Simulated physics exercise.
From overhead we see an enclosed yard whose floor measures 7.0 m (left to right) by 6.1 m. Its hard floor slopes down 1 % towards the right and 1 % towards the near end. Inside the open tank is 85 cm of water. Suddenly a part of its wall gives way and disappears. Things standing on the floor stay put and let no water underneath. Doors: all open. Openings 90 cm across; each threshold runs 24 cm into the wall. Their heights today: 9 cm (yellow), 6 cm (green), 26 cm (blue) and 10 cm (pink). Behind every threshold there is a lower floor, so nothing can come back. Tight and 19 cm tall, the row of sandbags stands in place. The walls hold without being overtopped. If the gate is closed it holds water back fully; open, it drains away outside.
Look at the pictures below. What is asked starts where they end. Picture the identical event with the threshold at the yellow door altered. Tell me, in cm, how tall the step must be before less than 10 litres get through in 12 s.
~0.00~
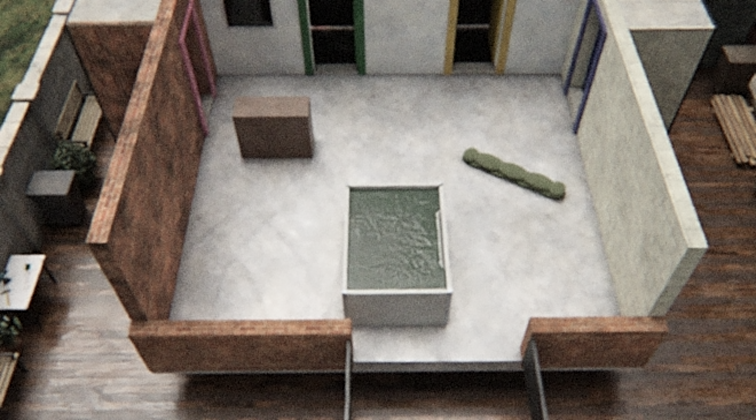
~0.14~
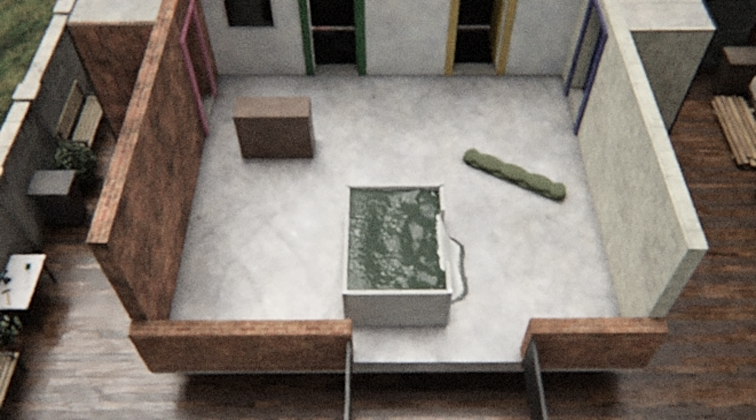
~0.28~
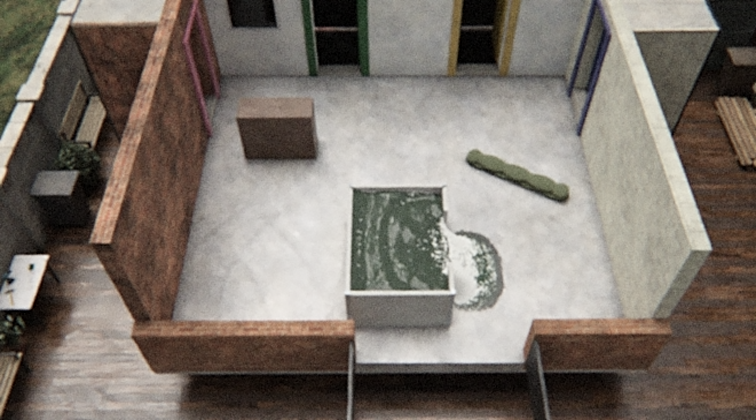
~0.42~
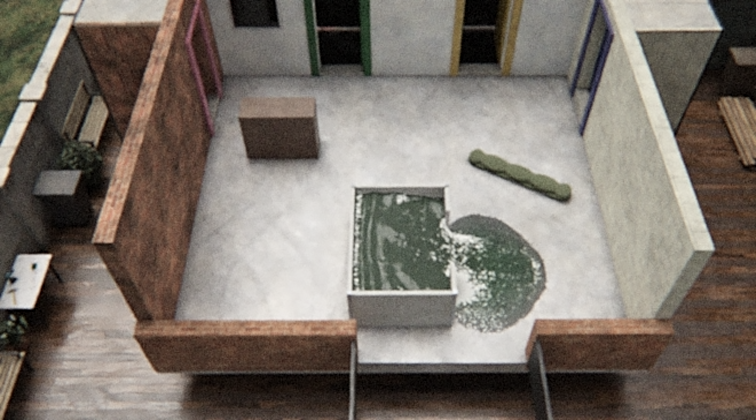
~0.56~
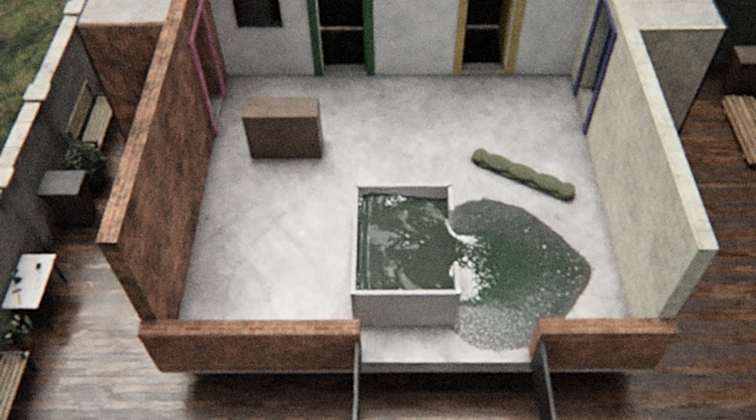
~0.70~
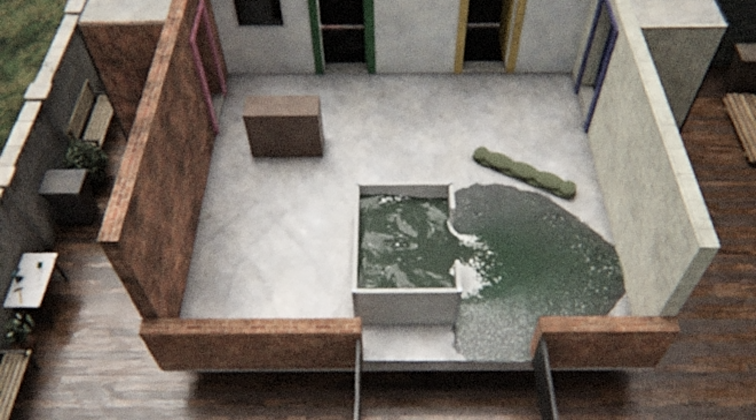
It would have to be roughly 7 cm high.
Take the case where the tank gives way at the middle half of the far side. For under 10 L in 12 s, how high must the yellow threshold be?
If so: Around 18 cm.
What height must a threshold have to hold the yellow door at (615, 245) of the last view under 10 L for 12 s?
You'd want it roughly 35 cm high.
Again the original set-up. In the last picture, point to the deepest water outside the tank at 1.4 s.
Near pixel (630, 345).
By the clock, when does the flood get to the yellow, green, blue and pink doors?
Yellow 2.8 s, green 5.0 s, blue 1.8 s, pink 7.0 s.
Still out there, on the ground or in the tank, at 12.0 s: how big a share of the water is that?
I'd estimate some 80 in a hundred.
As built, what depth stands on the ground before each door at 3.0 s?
Depth (cm): Yellow 9 / green 0 / blue 5 / pink 0.
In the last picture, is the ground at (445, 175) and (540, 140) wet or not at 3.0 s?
Note: Point one reached; point two reached.
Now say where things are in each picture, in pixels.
The first frame shows the open tank at (395, 238) is whole and still, 85 cm deep; the yellow door at (478, 34) is dry.
In the second frame, the gap is at (441, 257), the front 0.4 m out at (463, 291); the back of the open tank holds 85 cm.
In the third frame, water pours out at (444, 260) and has run 0.9 m, to (499, 283); about 14 cm deep outside, 80 cm at the back.
In the fourth frame, the gap is at (446, 260), the front 1.6 m out at (542, 279); the back of the open tank holds 72 cm.
In the fifth frame, the front is at (586, 276), 2.2 m from the gap at (449, 259); 4.3 m2 of floor is wet, 72 cm left at the back.
In the sixth frame, the front is at (624, 287), 2.8 m from the gap at (450, 258); 6.6 m2 of floor is wet, 67 cm left at the back; the yellow door at (489, 32), 4.8 m from the gap, is still 3.1 m from the nearest water.
After 1.4 s water covers 20 % of the floor, deepest (58 cm) near (630, 345); it has not reached the yellow door.
After 3.0 s water covers 35 % of the floor, deepest (30 cm) near (556, 264); 9 cm at the yellow door, 0 litres in over its 9 cm threshold.
After 12.0 s water covers 95 % of the floor, deepest (10 cm) near (618, 345); 3 cm at the yellow door, 2 litres in over its 9 cm threshold.
At the yellow door as built, the water arrived by 2.9 s and peaked near 10 cm at 4.2 s.
With a threshold of 6 cm, 20 litres would have come in within the 12 s; with 8 cm, 5 litres. So under 10 litres takes about 7 cm.
